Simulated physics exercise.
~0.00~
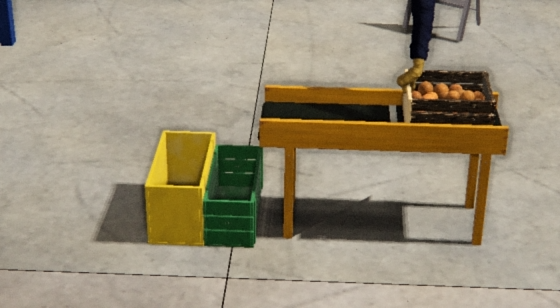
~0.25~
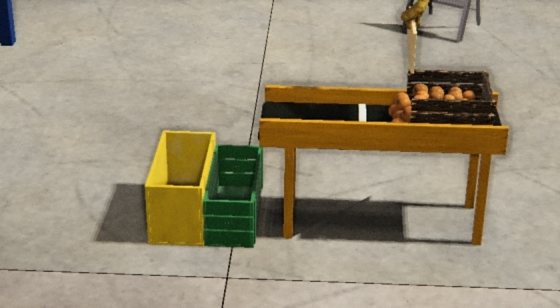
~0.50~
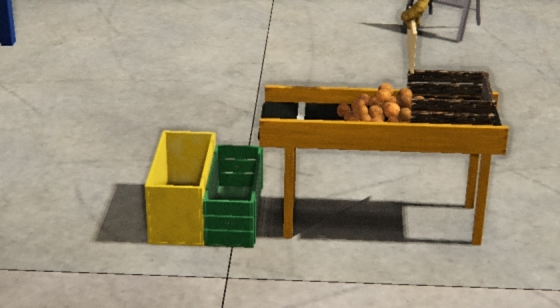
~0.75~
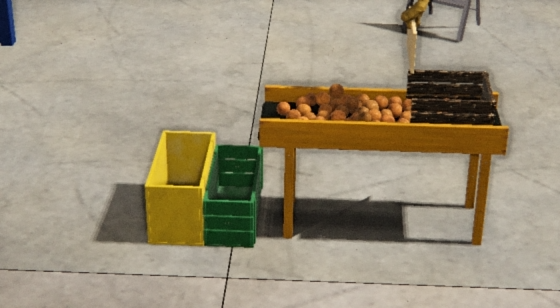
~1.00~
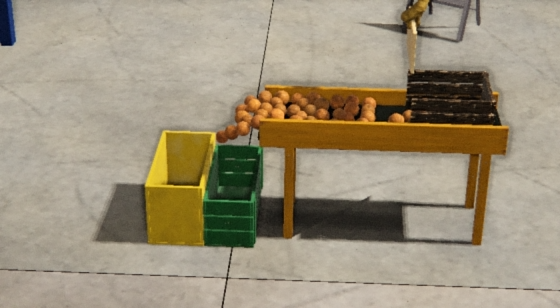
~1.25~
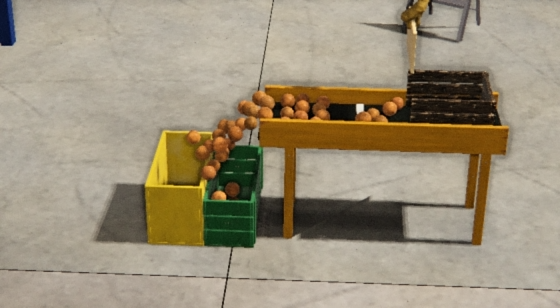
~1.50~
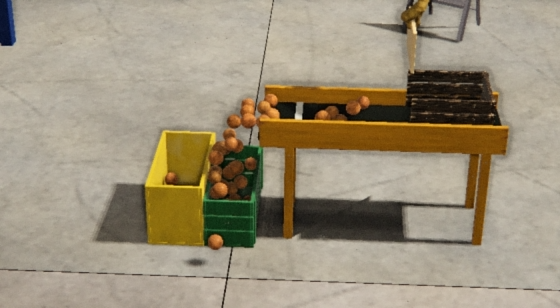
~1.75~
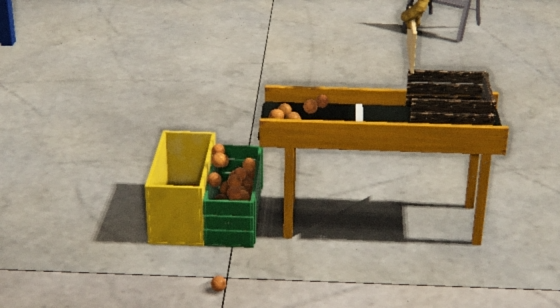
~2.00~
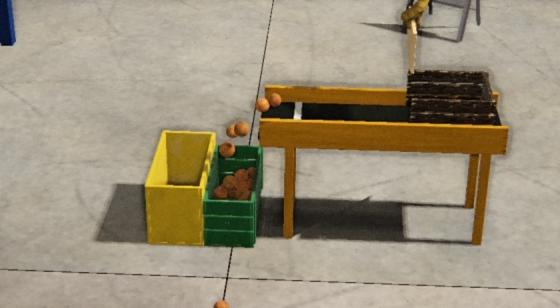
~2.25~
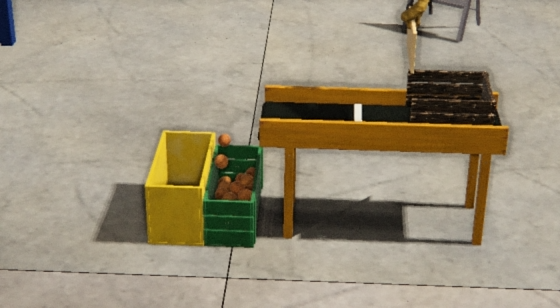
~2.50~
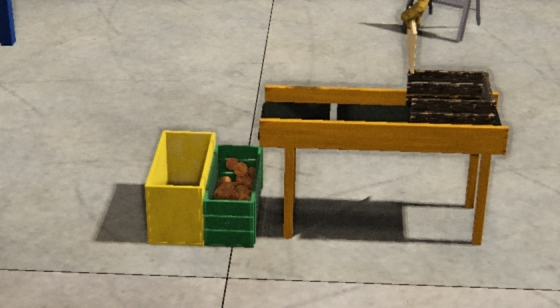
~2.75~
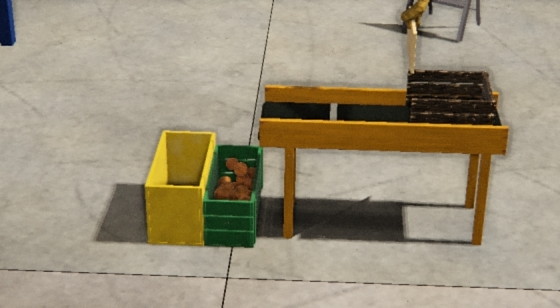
A heap of round, orange-brown onions sits in a black pen at the right end of a wooden-framed conveyor table until a gloved hand lifts the gate. The belt's white stripe slides left, and the onions spill out after it, spreading along the dark surface. They reach the left end and tumble off in a thick stream towards a green tote and the yellow tote beyond it. Most drop into the green one, while one falls in front and rolls away towards the viewer. The last few follow, leaving the belt empty and a pile resting in the green tote.
